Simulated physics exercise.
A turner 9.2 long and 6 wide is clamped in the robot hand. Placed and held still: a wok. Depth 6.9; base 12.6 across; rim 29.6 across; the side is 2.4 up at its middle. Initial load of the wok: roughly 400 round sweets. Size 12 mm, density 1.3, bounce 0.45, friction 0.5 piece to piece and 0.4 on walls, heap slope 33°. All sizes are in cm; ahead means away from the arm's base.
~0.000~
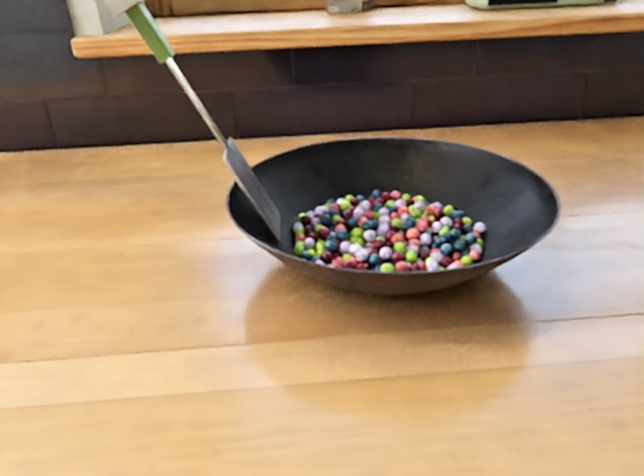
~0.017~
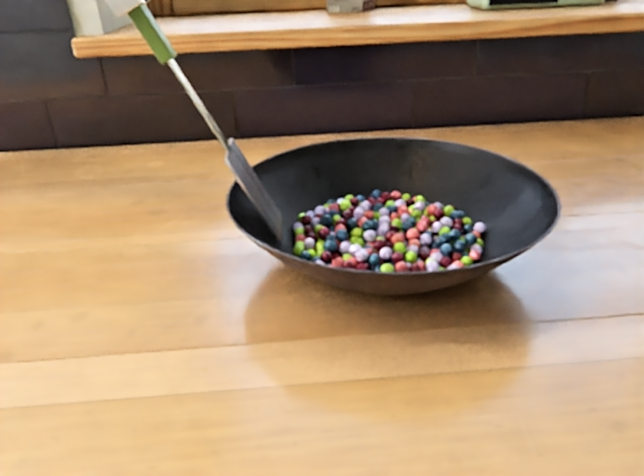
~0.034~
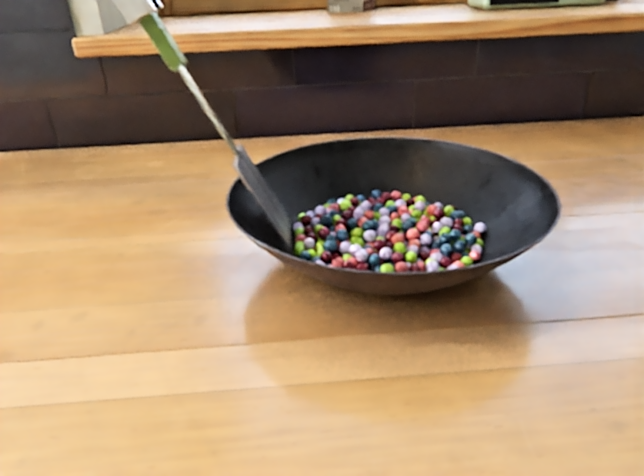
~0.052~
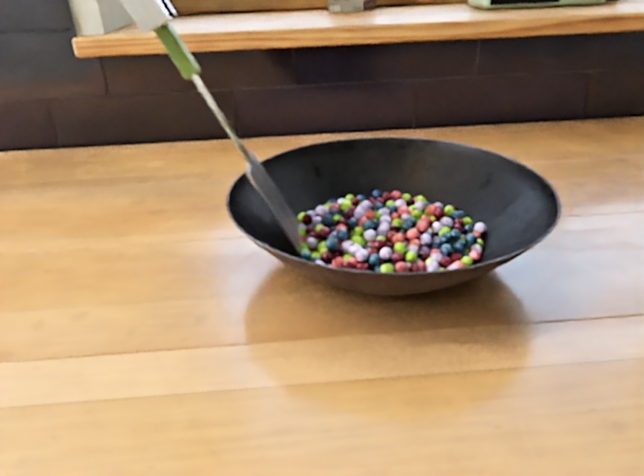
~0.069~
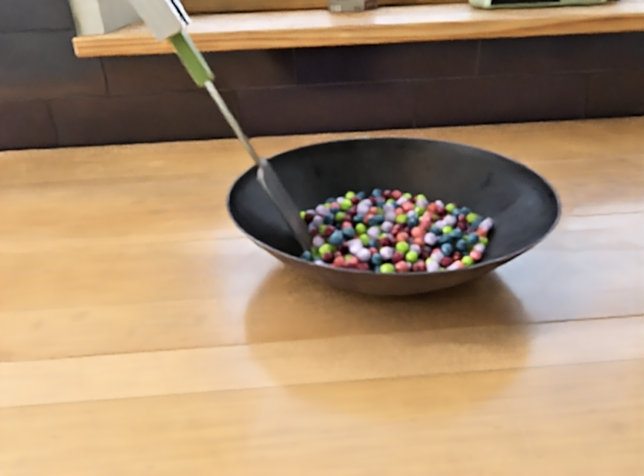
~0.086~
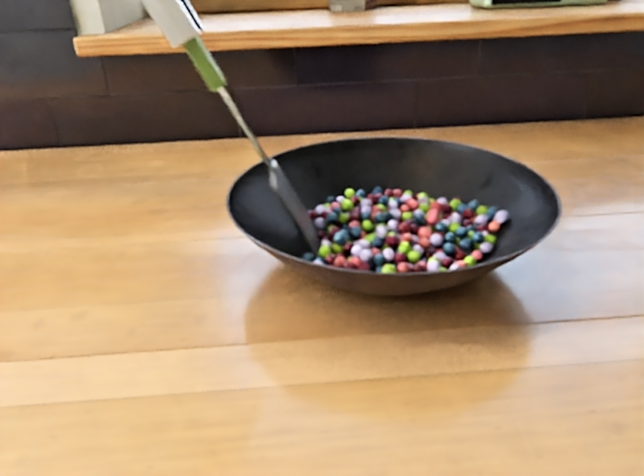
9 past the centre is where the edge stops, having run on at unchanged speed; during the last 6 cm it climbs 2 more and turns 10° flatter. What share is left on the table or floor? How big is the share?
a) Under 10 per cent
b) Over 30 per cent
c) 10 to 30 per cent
a.
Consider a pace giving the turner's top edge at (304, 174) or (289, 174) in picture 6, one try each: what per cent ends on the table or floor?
Roughly 20 per cent, then roughly 10 per cent.
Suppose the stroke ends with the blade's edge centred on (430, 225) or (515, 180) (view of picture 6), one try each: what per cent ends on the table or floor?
Close to 0 and close to 20 per cent, respectively.
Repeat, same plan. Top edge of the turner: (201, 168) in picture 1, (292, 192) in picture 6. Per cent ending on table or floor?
Some 25 percent ends up on the table or floor.
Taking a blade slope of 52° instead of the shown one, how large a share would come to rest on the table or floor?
That would leave close to 5 per cent on the table or floor.
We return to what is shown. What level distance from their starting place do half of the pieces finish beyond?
Level distance of around 4 cm.
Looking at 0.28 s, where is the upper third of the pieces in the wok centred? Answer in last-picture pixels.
It is centred close to (477, 208).
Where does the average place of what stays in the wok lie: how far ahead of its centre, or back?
Forward offset: Roughly 4.0 cm.
By 0.19 s, sloping 64°, highest piece 7 above the table; 395 in the wok.
By 0.28 s, sloping 61°, highest piece 8 above the table; 394 in the wok, 1 on the blade or in flight.
By 0.53 s, sloping 54°, highest piece 8 above the table; 380 in the wok, 12 on the table or floor, 3 on the blade or in flight.
By 1.58 s, sloping 54°, highest piece 7 above the table; 380 in the wok, 15 on the table or floor.
Final count, 380 in the wok, 15 on the table or floor. That is 4 % on the table or floor.
